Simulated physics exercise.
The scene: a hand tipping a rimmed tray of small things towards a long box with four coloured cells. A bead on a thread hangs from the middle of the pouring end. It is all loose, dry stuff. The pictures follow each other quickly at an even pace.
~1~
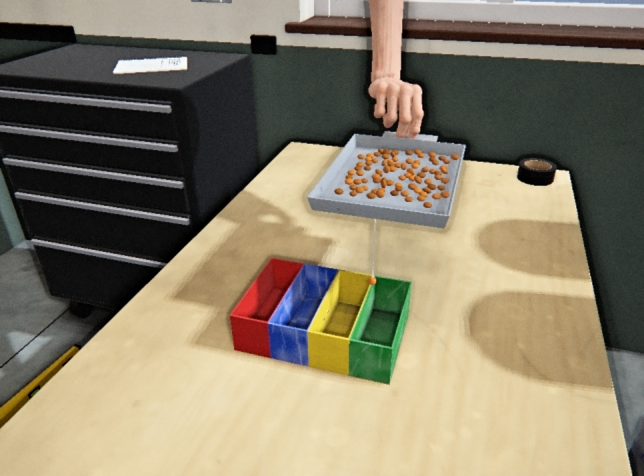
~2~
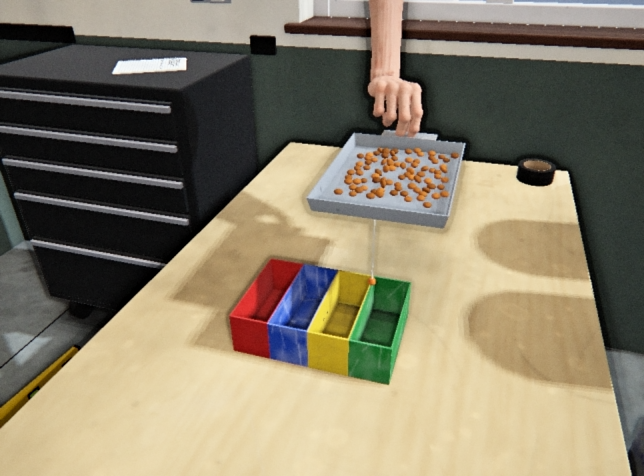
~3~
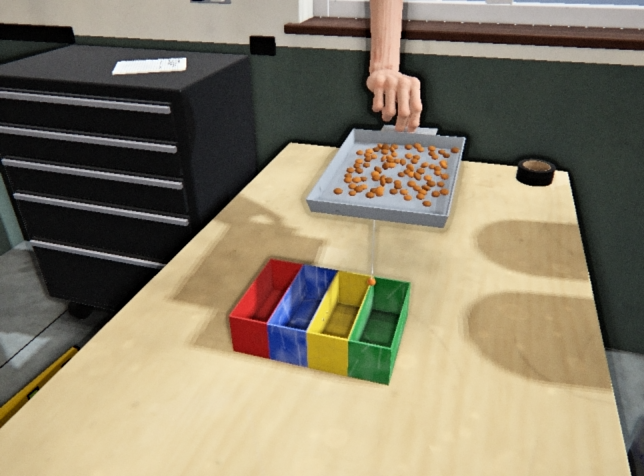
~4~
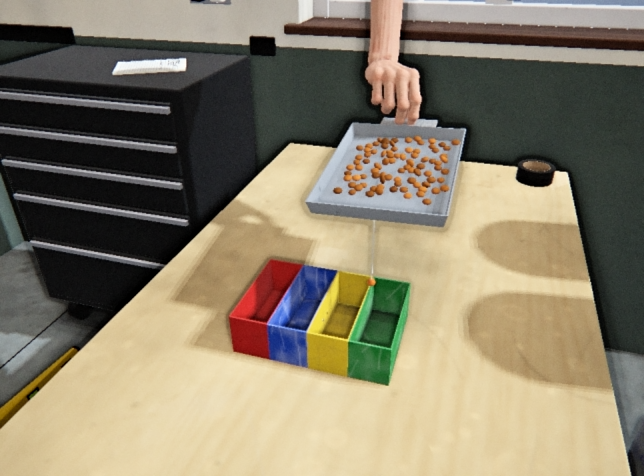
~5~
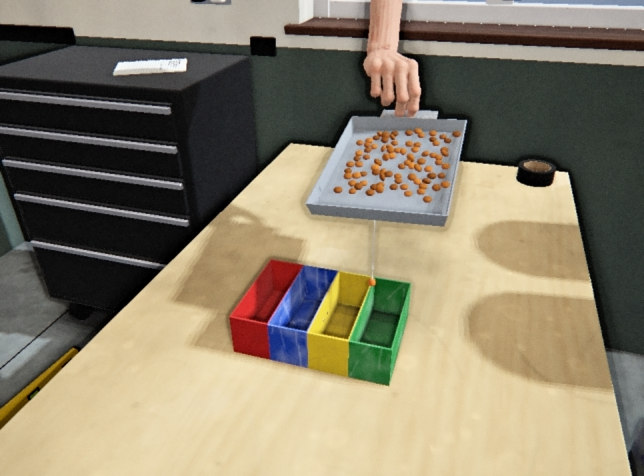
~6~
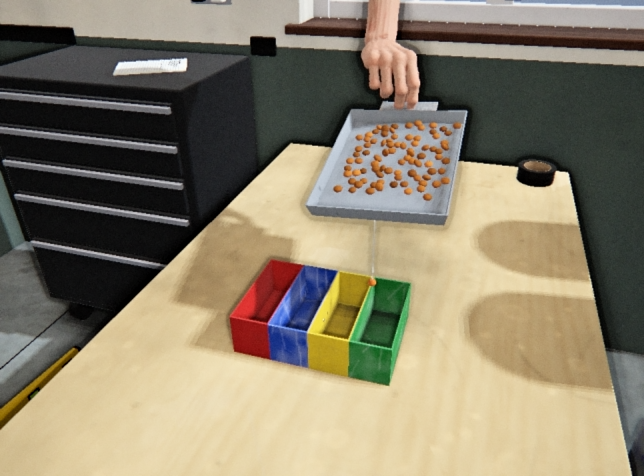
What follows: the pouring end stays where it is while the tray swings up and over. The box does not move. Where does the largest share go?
It favours the blue compartment.
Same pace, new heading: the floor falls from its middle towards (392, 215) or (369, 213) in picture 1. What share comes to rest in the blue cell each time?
First some 0, then 30 per cent.
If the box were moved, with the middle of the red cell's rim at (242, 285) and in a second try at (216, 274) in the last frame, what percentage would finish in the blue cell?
About 10 and 0 per cent.
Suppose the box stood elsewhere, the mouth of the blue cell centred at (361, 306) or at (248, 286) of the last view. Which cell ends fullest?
First the red cell, then that green cell.
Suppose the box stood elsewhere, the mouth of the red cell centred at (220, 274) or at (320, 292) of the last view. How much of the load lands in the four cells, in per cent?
Roughly 80 per cent, and 90 per cent.
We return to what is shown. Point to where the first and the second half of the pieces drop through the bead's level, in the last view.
First near (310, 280), later near (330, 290).
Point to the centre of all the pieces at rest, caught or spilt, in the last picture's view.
Roughly at (314, 331).
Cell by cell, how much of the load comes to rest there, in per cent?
About: Red cell 0, blue cell 60, yellow cell 30, green cell 10 per cent.
Soon, tray tipped steeply; nearly all on the tray; a stray few falling or outside the box.
A while on, tray tipped right over; about two thirds on the tray; a small part in the blue cell; a stray few in the yellow cell; a stray few in the red cell; a small part falling or outside the box.
Towards the end, tray tipped past a quarter turn; about half in the blue cell; about a third in the yellow cell; a small part in the green cell; a small part in the red cell; a stray few falling or outside the box.
Finally, tray tipped past a quarter turn; about half in the blue cell; about a third in the yellow cell; a small part in the green cell; a small part in the red cell; a stray few outside the box.
